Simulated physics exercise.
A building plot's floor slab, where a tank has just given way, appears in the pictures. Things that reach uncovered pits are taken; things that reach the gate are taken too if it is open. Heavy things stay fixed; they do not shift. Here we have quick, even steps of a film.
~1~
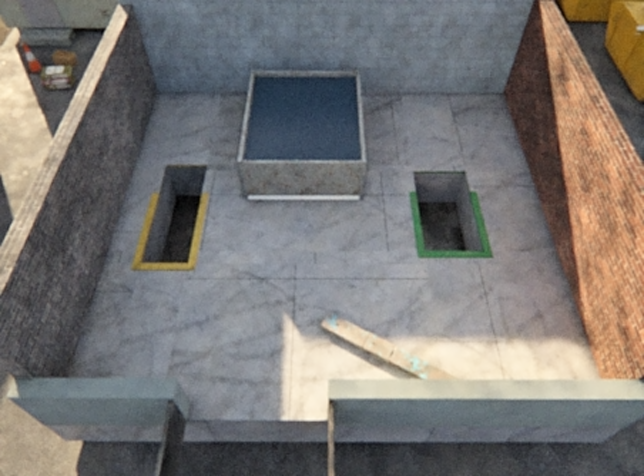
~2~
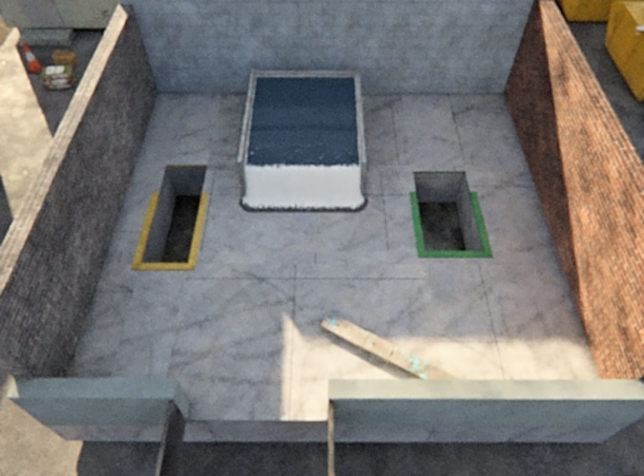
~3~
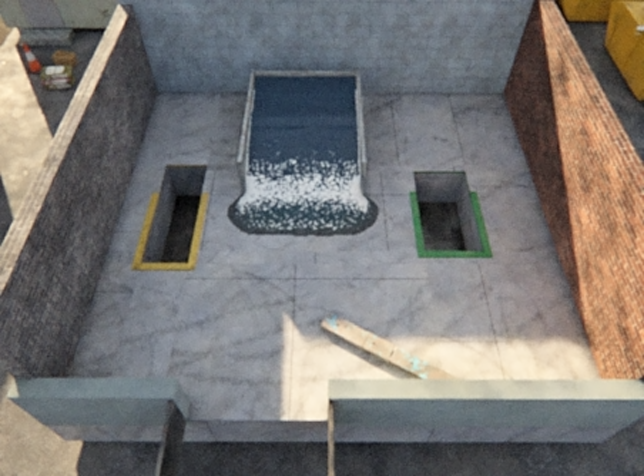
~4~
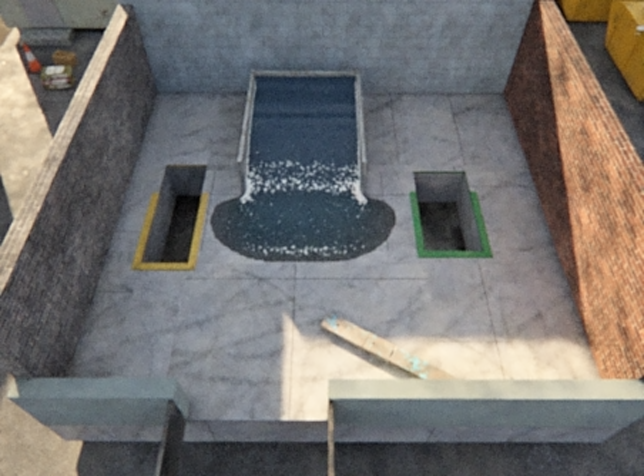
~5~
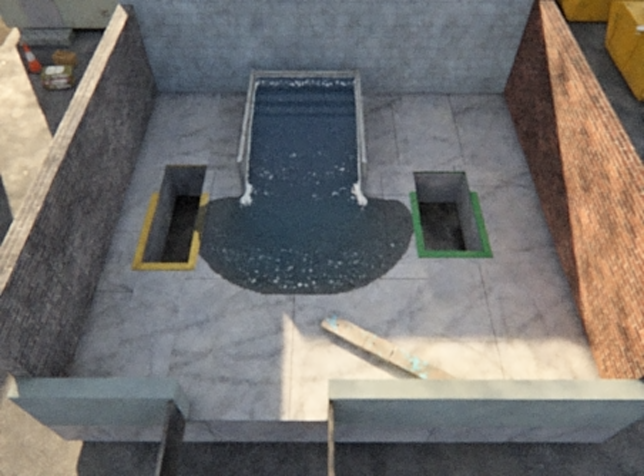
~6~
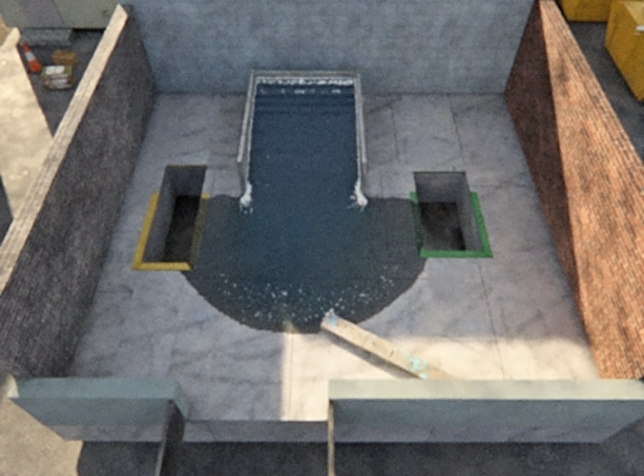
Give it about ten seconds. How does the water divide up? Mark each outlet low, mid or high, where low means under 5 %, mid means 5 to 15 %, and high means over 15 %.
Marks - gate: High, yellow pit: Mid, green pit: Mid.
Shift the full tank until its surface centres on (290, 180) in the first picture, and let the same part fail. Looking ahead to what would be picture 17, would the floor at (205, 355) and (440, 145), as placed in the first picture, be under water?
First spot submerged, second spot spared.
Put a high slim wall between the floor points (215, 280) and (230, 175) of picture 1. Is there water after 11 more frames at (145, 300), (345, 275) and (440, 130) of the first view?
Going one after another, I'd say kept clear of the flood, then reached by the flood, then kept clear of the flood.
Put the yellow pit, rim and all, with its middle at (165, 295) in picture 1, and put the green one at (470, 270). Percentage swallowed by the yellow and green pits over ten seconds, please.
Breakdown: Yellow 20%, green 15%.
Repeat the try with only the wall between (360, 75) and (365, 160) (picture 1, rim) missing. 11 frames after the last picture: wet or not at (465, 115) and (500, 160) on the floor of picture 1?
The first ends up soaked, the second ends up soaked.
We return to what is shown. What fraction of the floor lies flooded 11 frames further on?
That should be about 45 %.
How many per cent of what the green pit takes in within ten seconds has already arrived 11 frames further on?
I'd put it at about 10 per cent.
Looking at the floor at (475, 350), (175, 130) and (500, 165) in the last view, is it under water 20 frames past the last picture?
Taking them in the order given: Swamped, then spared, then spared.
A moment on, water covers 40 % of the floor; the gate 3 %, the yellow pit 1 %, the green pit 0 %.
Next, water covers 45 % of the floor; the gate 11 %, the yellow pit 2 %, the green pit 1 %.
Then, water covers 55 % of the floor; the gate 23 %, the yellow pit 2 %, the green pit 1 %.
Later, water covers 75 % of the floor; the gate 34 %, the yellow pit 7 %, the green pit 5 %.
In the end, water covers 85 % of the floor; the gate 41 %, the yellow pit 10 %, the green pit 9 %.
